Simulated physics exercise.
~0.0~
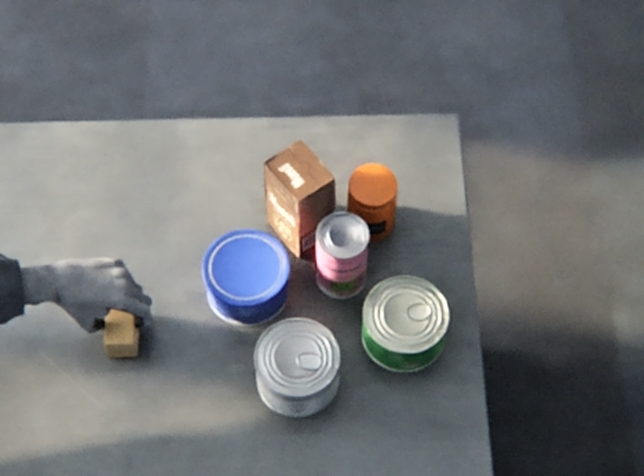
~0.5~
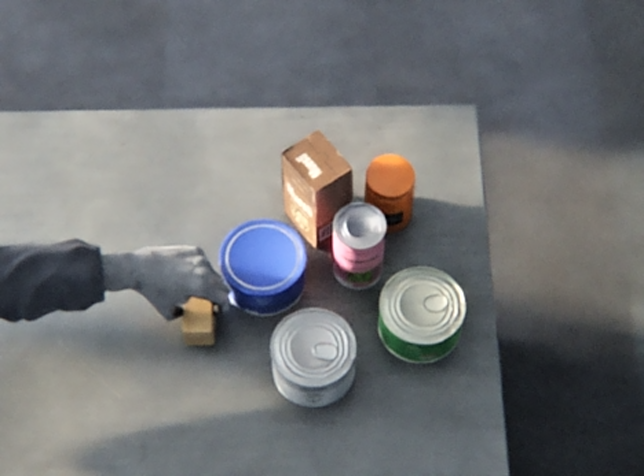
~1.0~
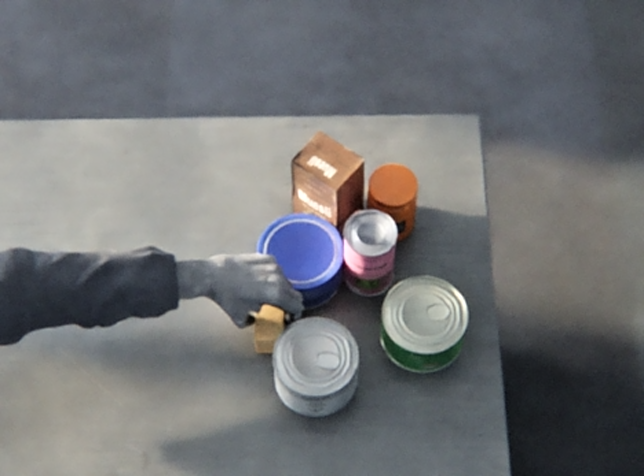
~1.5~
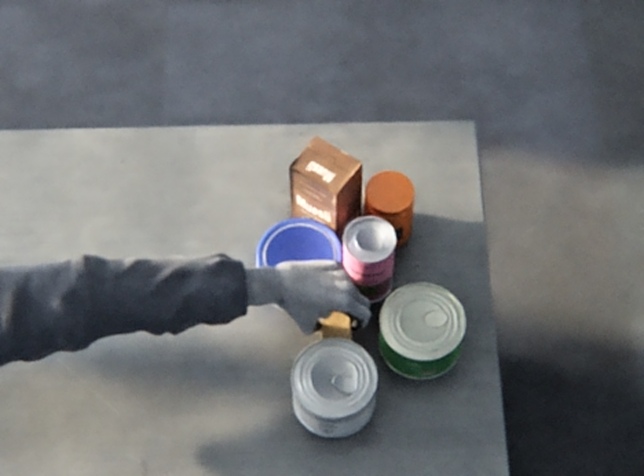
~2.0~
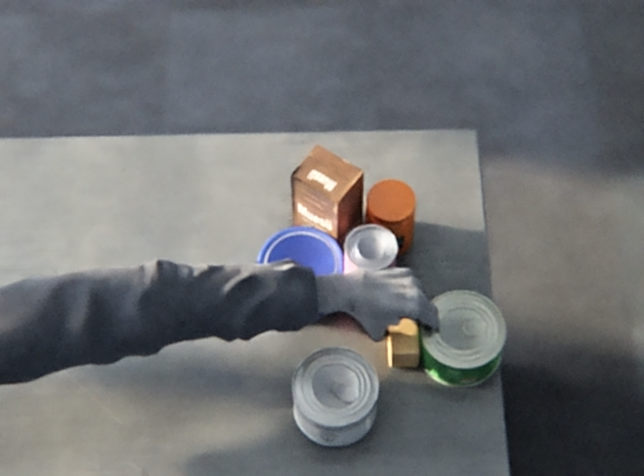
The video shows a hand sliding a small tan block rightward through a cluster of tubs, a jar, a tin and a carton on a gray table, nudging the blue tub, then the white tub, and finally shifting the green tub toward the right edge, with everything still upright.
